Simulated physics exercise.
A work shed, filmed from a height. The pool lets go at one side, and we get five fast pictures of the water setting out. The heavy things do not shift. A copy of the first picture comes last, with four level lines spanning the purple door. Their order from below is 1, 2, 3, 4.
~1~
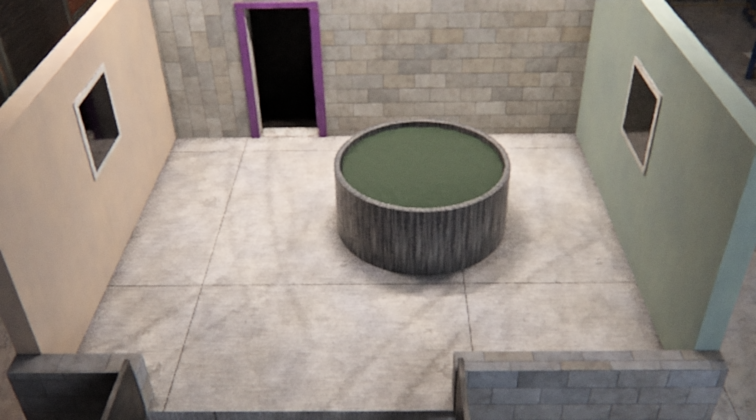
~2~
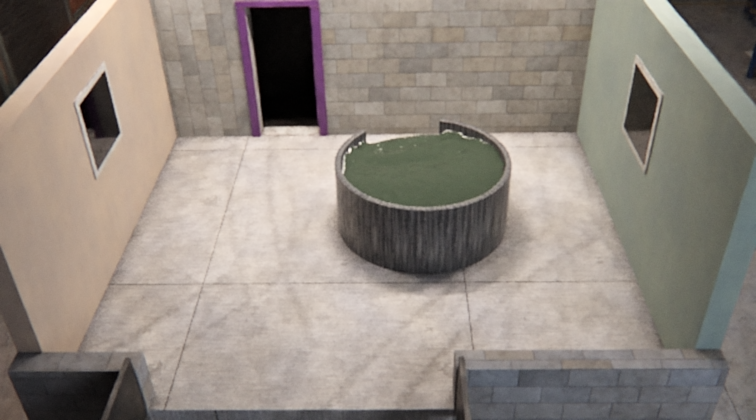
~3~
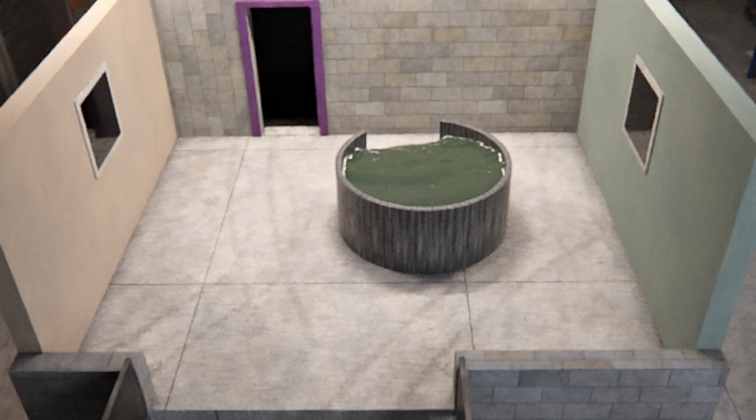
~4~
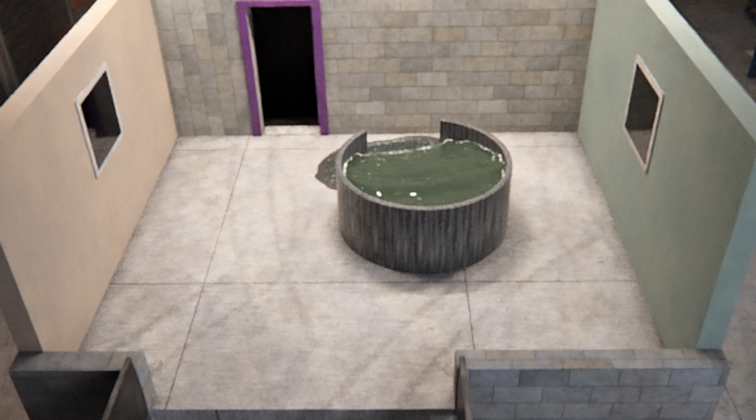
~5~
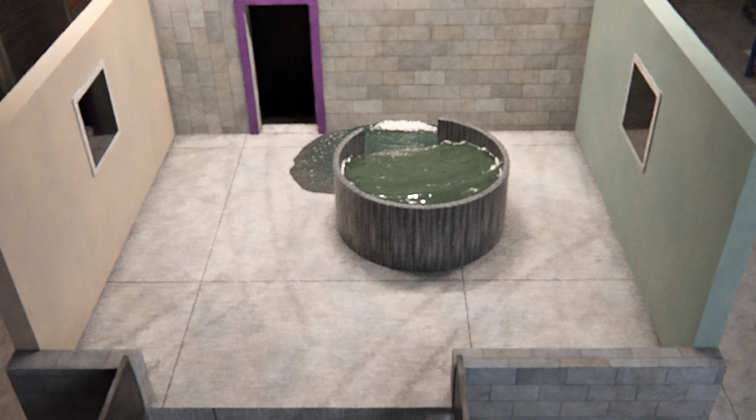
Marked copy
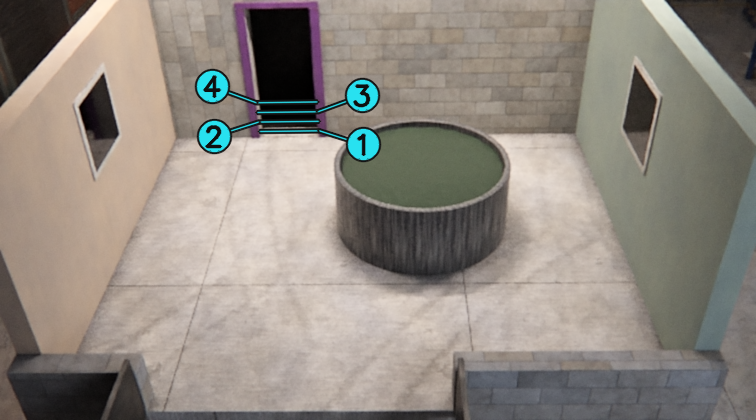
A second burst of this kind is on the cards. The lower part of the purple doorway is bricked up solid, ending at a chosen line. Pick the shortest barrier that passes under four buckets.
Take 2.
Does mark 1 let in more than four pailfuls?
Yes, that goes wrong.
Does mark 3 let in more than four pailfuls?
No.
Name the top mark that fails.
That is mark 1.
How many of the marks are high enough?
Three.
On the marked copy, 1 at (289, 131); 2 at (288, 121); 3 at (287, 112); 4 at (286, 102); from the bottom up 1, 2, 3, 4.
If 1 is chosen, about 7 bucketfuls get in.
If 2 is chosen, a splash gets over, under a bucket.
If 3 is chosen, nothing gets over.
If 4 is chosen, nothing gets over.
